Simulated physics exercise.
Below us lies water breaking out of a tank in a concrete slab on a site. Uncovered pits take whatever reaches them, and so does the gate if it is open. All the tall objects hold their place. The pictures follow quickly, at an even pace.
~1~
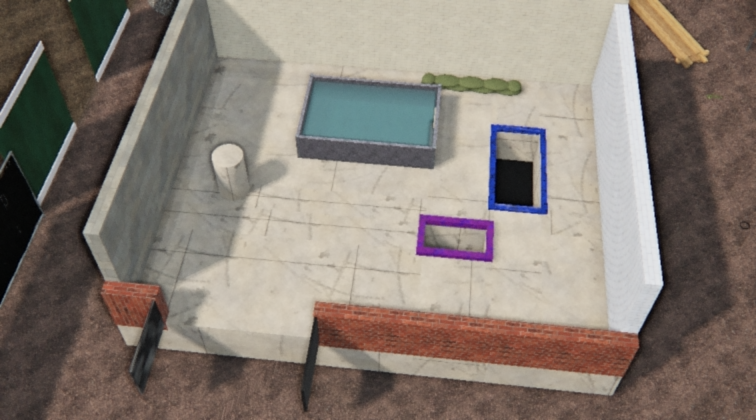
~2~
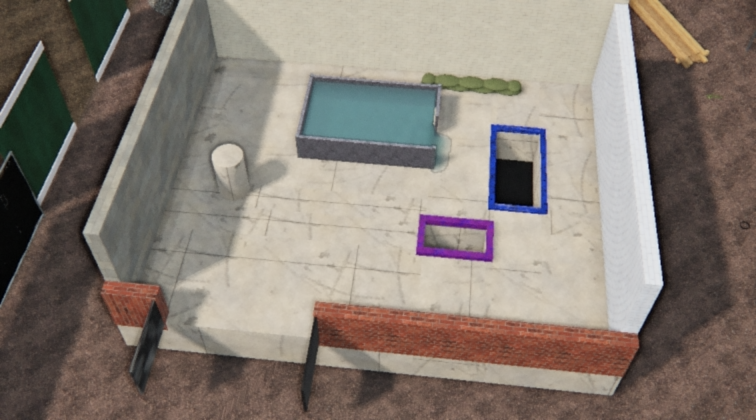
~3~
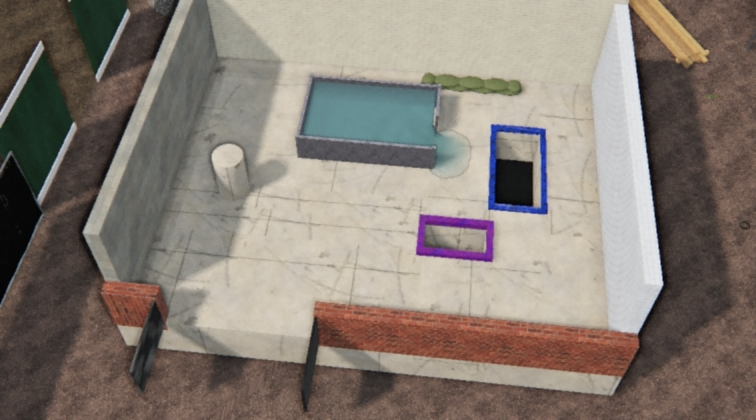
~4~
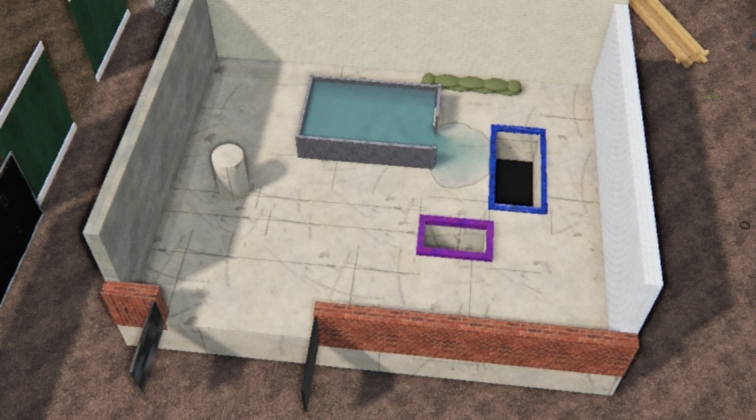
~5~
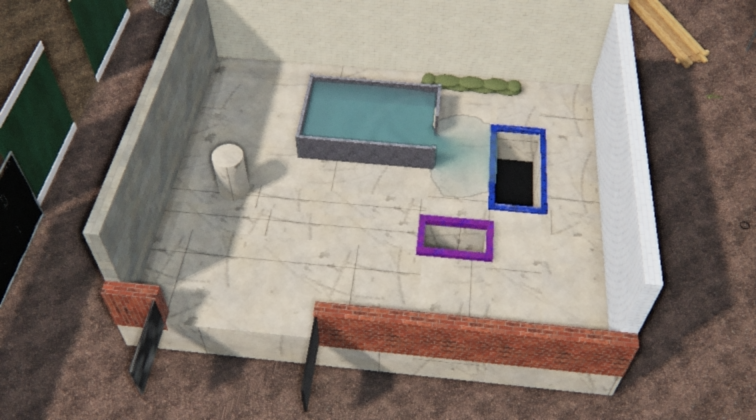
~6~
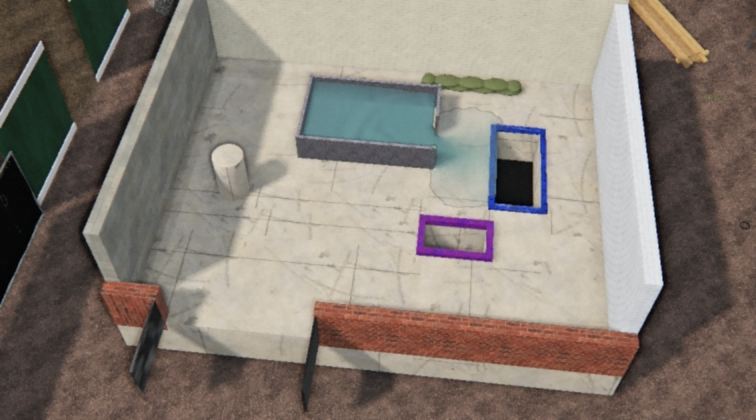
On a walled concrete slab, an open tank of blue-green water stands whole and still, left of a blue-rimmed opening. Water breaks out at the tank's right side and forms a small puddle, then spreads rightward to the blue rim and creeps out along the slab beside it.
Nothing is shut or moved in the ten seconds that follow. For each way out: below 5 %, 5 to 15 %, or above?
The gate takes less than 5 %; the purple pit takes less than 5 %; the blue pit takes more than 15 %.
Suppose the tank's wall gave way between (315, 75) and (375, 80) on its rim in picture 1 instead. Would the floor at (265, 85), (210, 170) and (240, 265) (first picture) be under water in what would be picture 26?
In that order: Wet, covered, free of water.
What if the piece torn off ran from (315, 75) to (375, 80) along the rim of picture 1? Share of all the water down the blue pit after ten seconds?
Per cent: Blue 0.
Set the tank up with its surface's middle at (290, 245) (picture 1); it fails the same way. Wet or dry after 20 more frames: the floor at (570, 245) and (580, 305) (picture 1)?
In turn: Awash, flooded.
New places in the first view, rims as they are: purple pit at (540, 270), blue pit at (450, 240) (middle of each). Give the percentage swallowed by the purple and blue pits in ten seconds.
Parts in a hundred: Purple 2, blue 8.
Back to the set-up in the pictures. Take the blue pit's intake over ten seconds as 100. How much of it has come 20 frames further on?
Some 60 per cent.
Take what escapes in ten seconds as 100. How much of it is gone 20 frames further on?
I make it 60 per cent.
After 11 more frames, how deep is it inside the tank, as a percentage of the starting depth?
Near 68 in a hundred.
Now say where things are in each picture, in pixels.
The first frame shows the open tank at (370, 113) is whole and still.
In the second frame, water pours out at (433, 146) and has run to (440, 169).
In the third frame, water pours out at (433, 147) and has run to (464, 141).
In the fourth frame, the front is at (488, 168), out from the gap at (433, 147).
In the fifth frame, the front is at (487, 188), out from the gap at (433, 147).
In the sixth frame, the front is at (487, 200), out from the gap at (433, 146).
A moment on, water covers 10 % of the floor; the gate 0 %, the purple pit 0 %, the blue pit 8 %.
Next, water covers 15 % of the floor; the gate 0 %, the purple pit 0 %, the blue pit 17 %.
Then, water covers 15 % of the floor; the gate 0 %, the purple pit 0 %, the blue pit 29 %.
Later, water covers 25 % of the floor; the gate 0 %, the purple pit 0 %, the blue pit 41 %.
In the end, water covers 40 % of the floor; the gate 0 %, the purple pit 1 %, the blue pit 48 %.
